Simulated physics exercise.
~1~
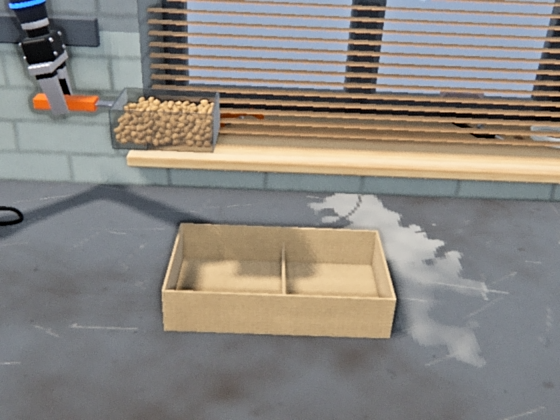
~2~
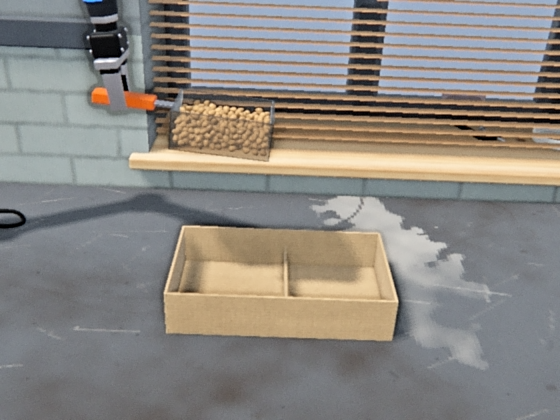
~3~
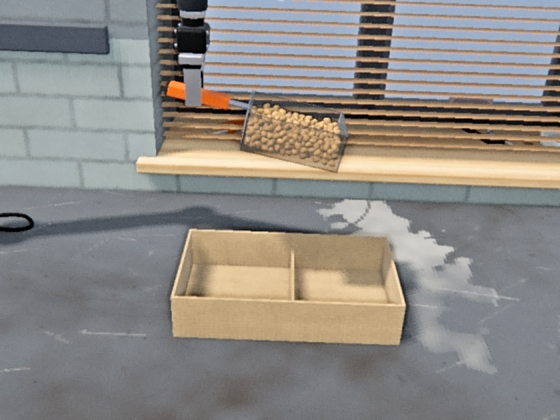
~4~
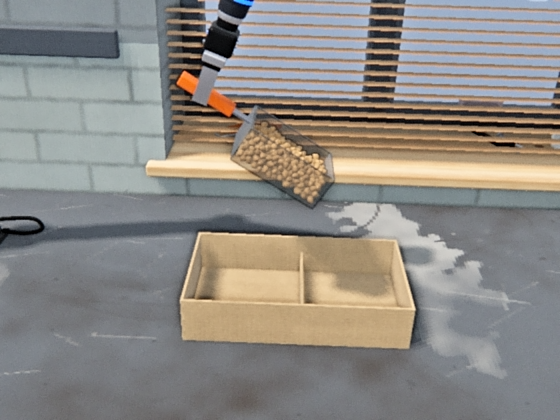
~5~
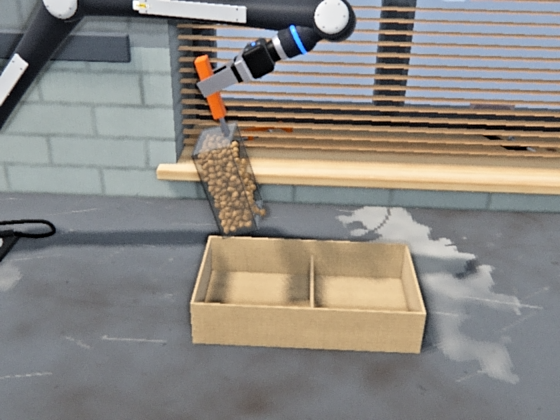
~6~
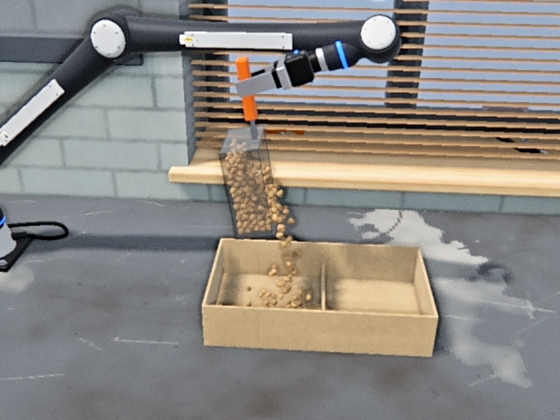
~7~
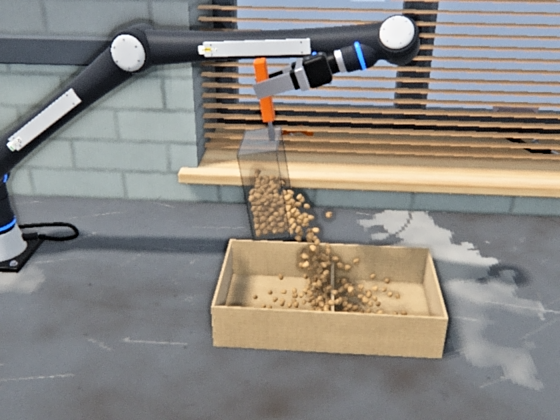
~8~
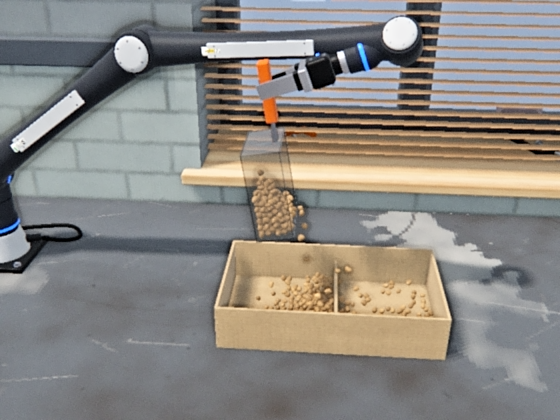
At first, a robot arm holds a clear box of small tan beans by its orange handle in front of a window with blinds, while an open, divided crate sits on the grey table. The arm carries the box to the right, then tips it forward until it hangs steeply. Beans begin to spill into the left part of the crate. As the box shifts slightly right, the stream falls around the divider and scatters into both parts. Finally, the box still holds many beans, with more lying in the left part than in the right.
